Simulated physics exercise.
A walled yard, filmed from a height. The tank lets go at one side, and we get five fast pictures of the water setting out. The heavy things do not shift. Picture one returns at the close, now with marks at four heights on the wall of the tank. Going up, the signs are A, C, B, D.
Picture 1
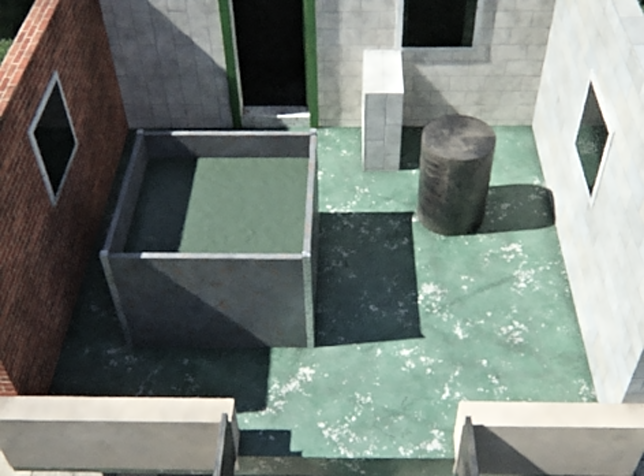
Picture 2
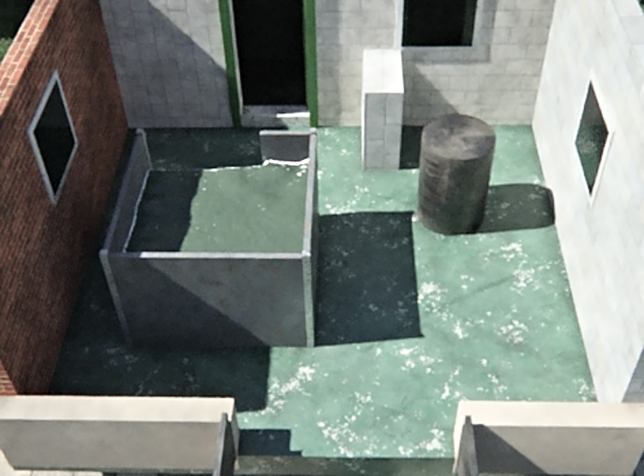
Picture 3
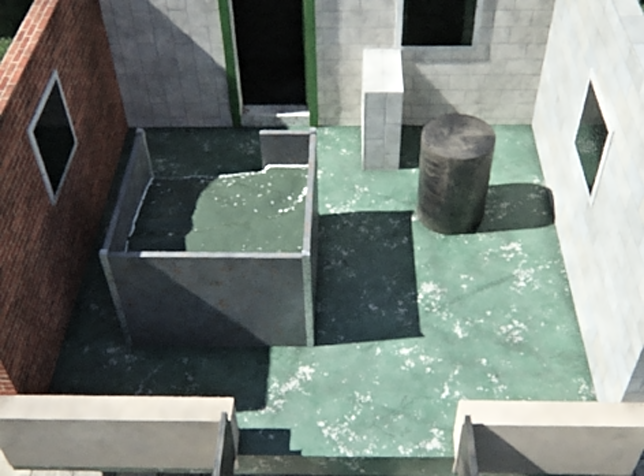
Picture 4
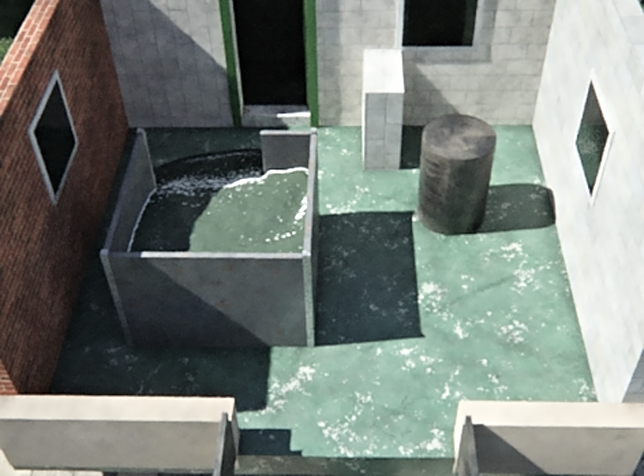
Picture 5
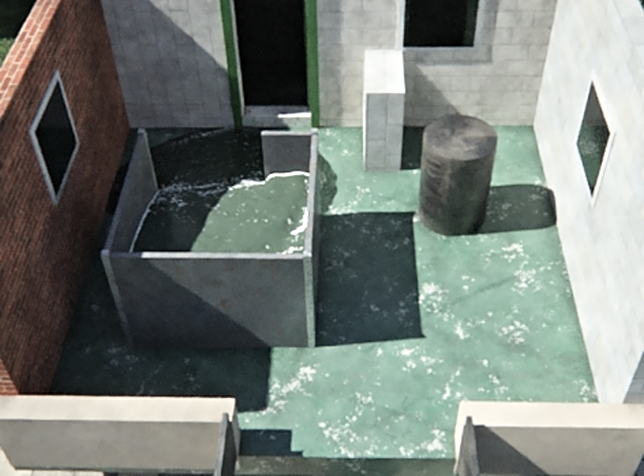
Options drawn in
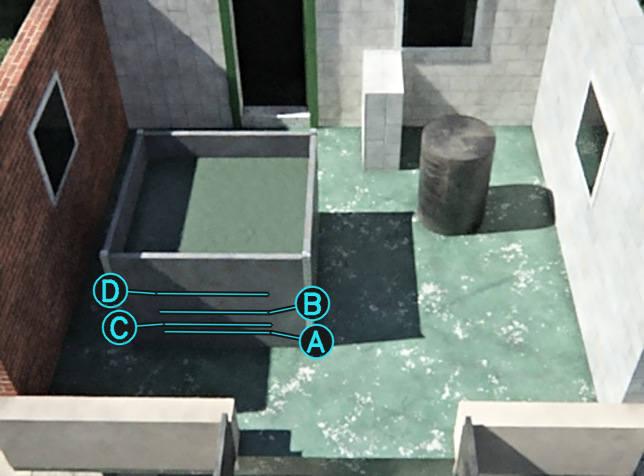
At the start, greenish water lies still in a grey, open-topped tank beside a brick wall in a sunlit yard. Most of the tank's far side disappears, leaving a gap, and the water inside drops unevenly with white, frothy edges. Dark ripples spread behind it, and water edges out past the tank's far right corner.
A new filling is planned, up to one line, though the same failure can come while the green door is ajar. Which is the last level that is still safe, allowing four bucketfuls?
Use mark C.
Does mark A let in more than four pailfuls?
No, not at all.
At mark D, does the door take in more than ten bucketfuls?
Yes.
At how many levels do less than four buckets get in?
Two of the four.
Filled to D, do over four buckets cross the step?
Yes, it does.
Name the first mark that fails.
That would be B.
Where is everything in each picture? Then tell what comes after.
Water in the tank at rest, its middle at (220, 212); foot of the green doorway at (276, 127); open gate at (346, 397).
Water covers 2 % of the ground, its front hidden from here.
Water covers 5 % of the ground, its front hidden from here.
Water covers 11 % of the ground, its front hidden from here.
Water covers 19 % of the ground, its front hidden from here.
On the marked copy, A at (218, 332); B at (214, 312); C at (216, 324); D at (211, 293); from the bottom up A, C, B, D.
With A, nothing gets over.
With B, about 9 bucketfuls get in.
With C, a splash gets over, under a bucket.
With D, dozens of bucketfuls pour in.
